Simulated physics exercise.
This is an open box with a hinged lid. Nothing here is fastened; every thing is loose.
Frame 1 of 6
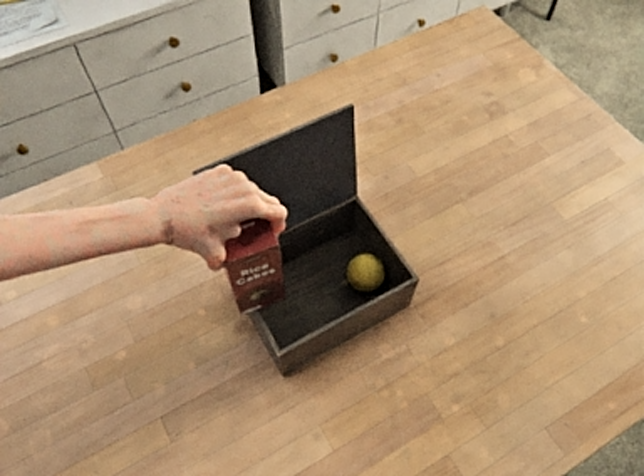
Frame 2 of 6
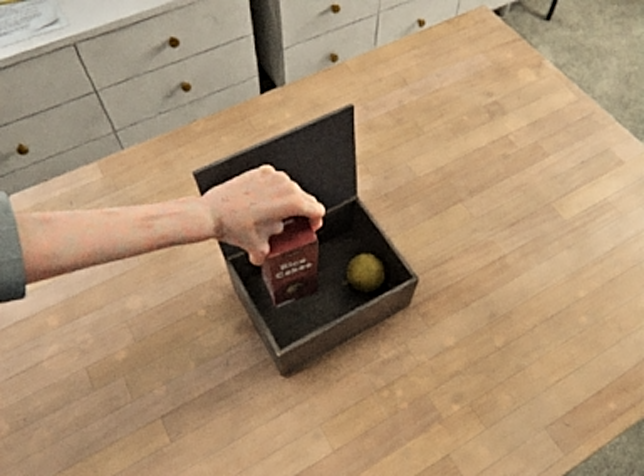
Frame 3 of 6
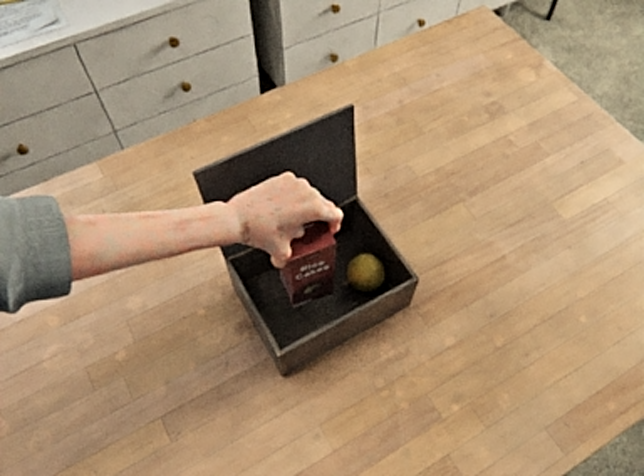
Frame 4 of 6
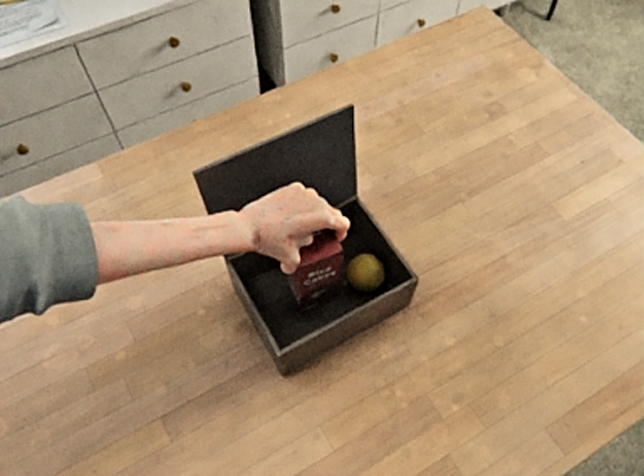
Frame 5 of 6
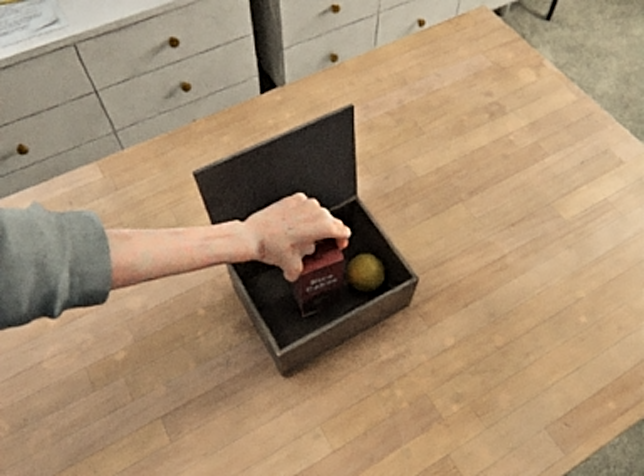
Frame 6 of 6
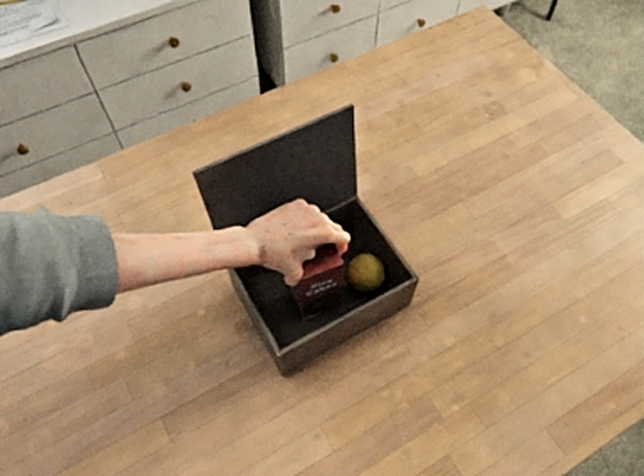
A pale wooden tabletop, with white drawers behind it and carpet at the upper right, is seen from above at an angle by a still camera. An open dark box with its hinged lid raised holds a yellow lemon at the right, while a hand reaching from the left grips a red carton. The hand carries the carton rightward and lowers it inside, beside the motionless lemon.
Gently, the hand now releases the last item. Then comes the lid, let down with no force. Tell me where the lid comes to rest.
Short of the rim, with a gap left.
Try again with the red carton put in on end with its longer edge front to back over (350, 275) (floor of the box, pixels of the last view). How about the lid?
Result: Lid drops fully.
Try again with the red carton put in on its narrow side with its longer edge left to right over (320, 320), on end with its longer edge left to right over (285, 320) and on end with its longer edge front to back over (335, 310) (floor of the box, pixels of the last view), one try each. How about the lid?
Well, first time it goes down fine, second time it won't go down, and third time it won't go down.
Then, 1.10 s later than the last frame, lid starting down.
Then, 1.60 s later than the last frame, lid 58° above the rim.
Then, 2.30 s later than the last frame, lid 45° above the rim.
Then, 4.10 s later than the last frame, red carton resting near (314, 278).
When it is over, lid 45° above the rim; both as before. End places, in pixels of the last picture, red carton near (314, 278).
